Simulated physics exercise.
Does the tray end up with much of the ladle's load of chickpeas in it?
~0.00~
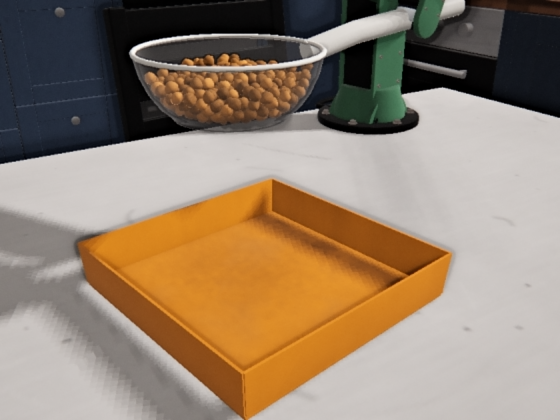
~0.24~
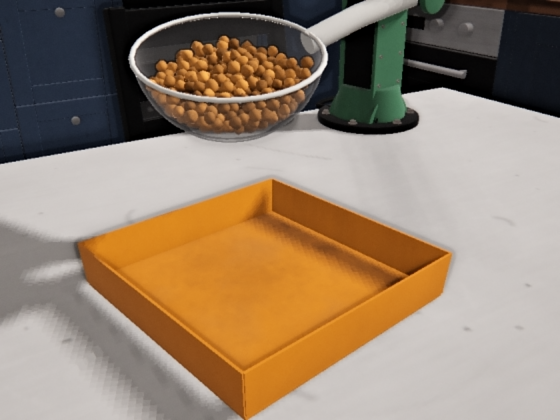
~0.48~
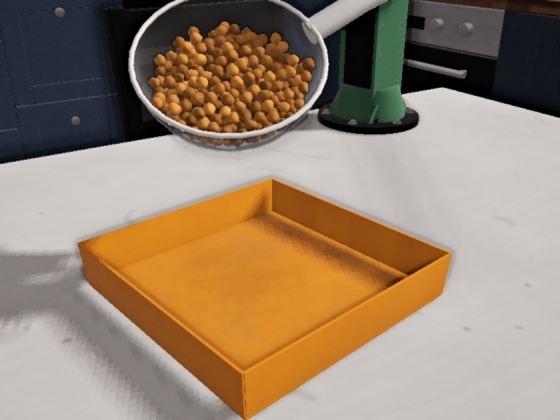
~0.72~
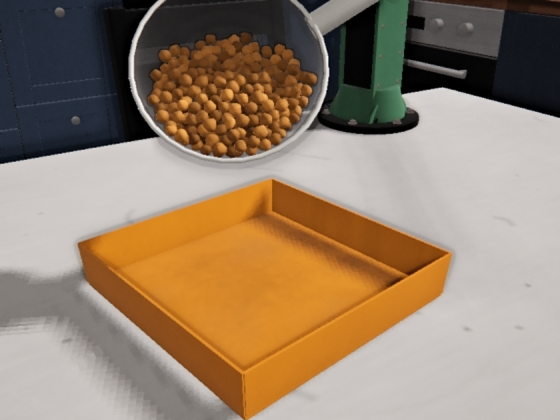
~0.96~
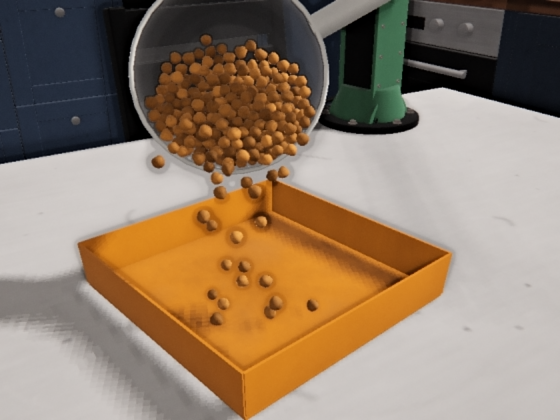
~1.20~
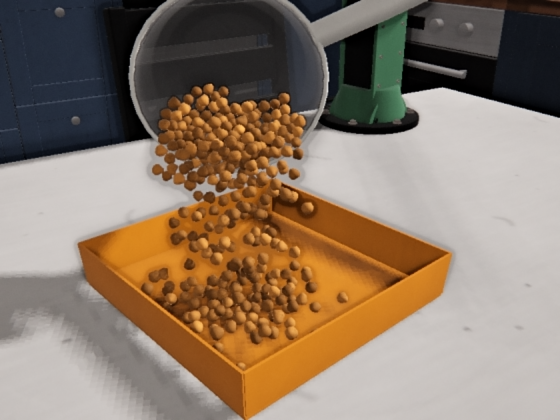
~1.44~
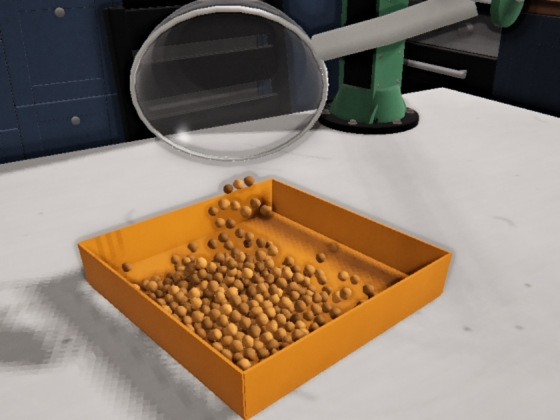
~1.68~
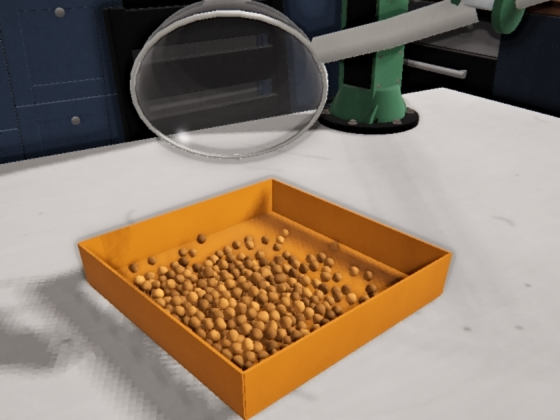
Yes, the tray ends up with a large heap of chickpeas. The ladle above it is left empty.
At the start, a robot arm holds a clear, white-rimmed ladle full of roasted chickpeas above an empty orange tray on a pale countertop. The ladle tips steadily toward the viewer, and the chickpeas slide down to its lower edge. A few spill over the rim and drop into the tray, then a thick stream follows and heaps up inside the low walls. The ladle keeps turning until it is empty, while the last pieces fall. By the end, the chickpeas lie spread across the tray, piled mostly toward the near corner.
